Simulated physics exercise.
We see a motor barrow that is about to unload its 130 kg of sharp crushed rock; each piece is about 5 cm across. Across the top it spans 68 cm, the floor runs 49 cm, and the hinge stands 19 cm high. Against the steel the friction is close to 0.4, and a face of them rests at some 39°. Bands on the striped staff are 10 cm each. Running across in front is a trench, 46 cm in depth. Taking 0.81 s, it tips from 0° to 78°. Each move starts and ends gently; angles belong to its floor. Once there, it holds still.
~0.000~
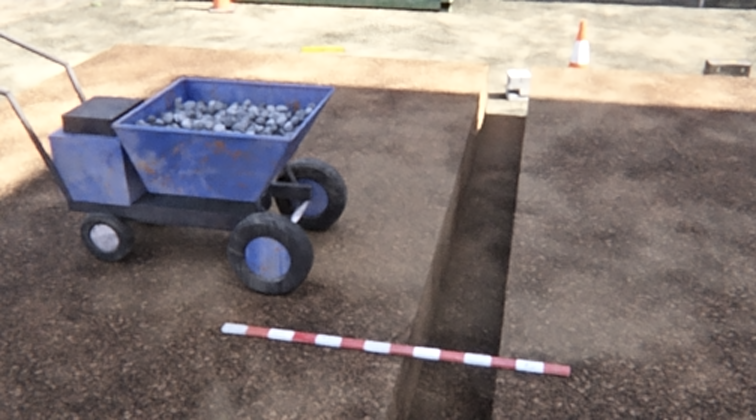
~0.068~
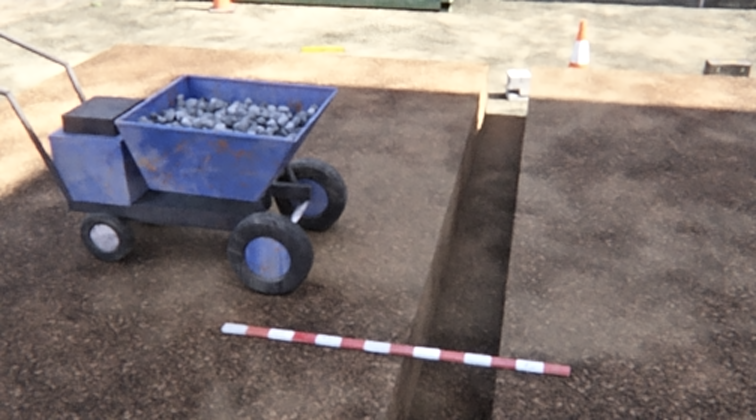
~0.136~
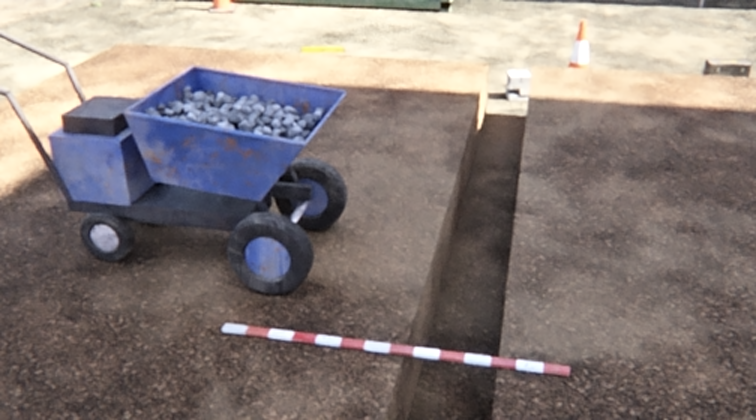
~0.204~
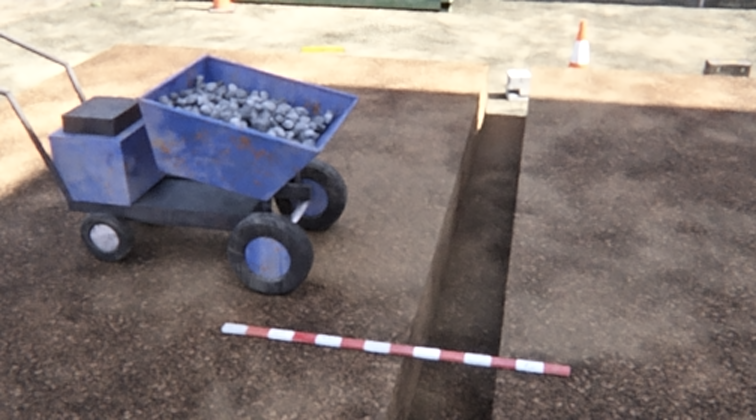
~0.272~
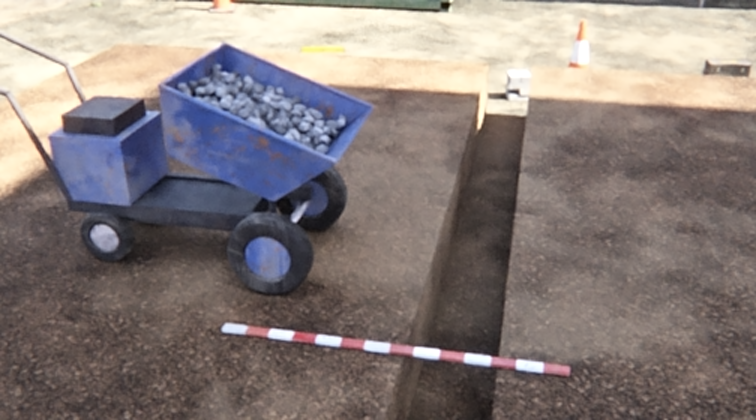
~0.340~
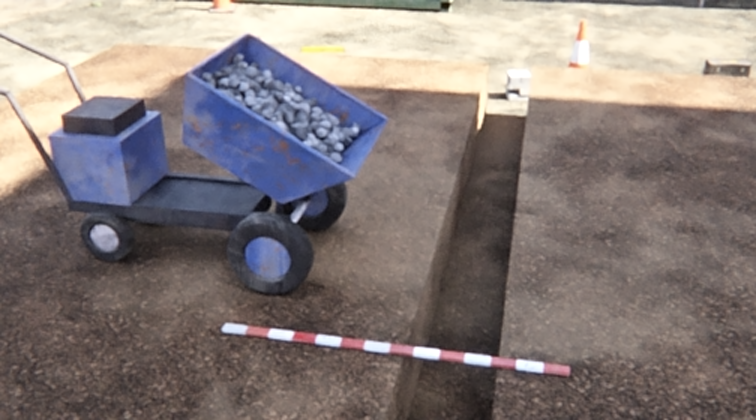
The footage shows a blue motor barrow loaded with grey crushed rock standing on brown ground left of a narrow trench, behind a red-and-white striped staff, as its skip gradually tilts up at the rear and leans toward the right.
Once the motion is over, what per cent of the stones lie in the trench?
95 %.
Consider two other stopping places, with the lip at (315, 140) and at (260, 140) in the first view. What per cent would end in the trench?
95 %, then 60 %.
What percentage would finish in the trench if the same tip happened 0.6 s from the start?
Trench share: Approx. 90%.
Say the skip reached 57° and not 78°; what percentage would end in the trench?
It comes out at about 20 percent.
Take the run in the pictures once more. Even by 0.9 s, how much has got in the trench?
I'd put it near 35 per cent.
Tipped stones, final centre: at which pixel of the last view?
(463, 340).
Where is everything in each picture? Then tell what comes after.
In the first frame, the skip is at 0°, its lip at (290, 140); the top of the load is at (245, 111).
The second frame shows lip at (294, 141), floor tilted 2°, highest stones at (219, 109); the stones move at 0.3 m/s on average.
The third frame shows lip at (304, 145), floor tilted 6°, highest stones at (209, 102); the stones move at 0.7 m/s on average.
In the fourth frame, the skip is at 12°, its lip at (319, 152); the top of the load is at (203, 90); the stones move at 1.0 m/s on average.
The fifth frame shows lip at (336, 162), floor tilted 20°, highest stones at (219, 79); the stones move at 1.1 m/s on average.
The sixth frame shows lip at (354, 177), floor tilted 30°, highest stones at (238, 68); the stones move at 1.3 m/s on average.
After 0.6 s the floor is at 66°; 100 % in the skip; the foremost stones are at (395, 208).
After 0.9 s the floor is at 78°; 66 % in the skip, 2 % short of the trench, 33 % in the trench; the foremost stones are at (494, 364).
After 1.3 s the floor is at 78°; 30 % in the skip, 2 % short of the trench, 67 % in the trench; the foremost stones are at (533, 297).
After 3.2 s the floor is at 78°; 2 % in the skip, 3 % short of the trench, 95 % in the trench; the foremost stones are at (547, 286).
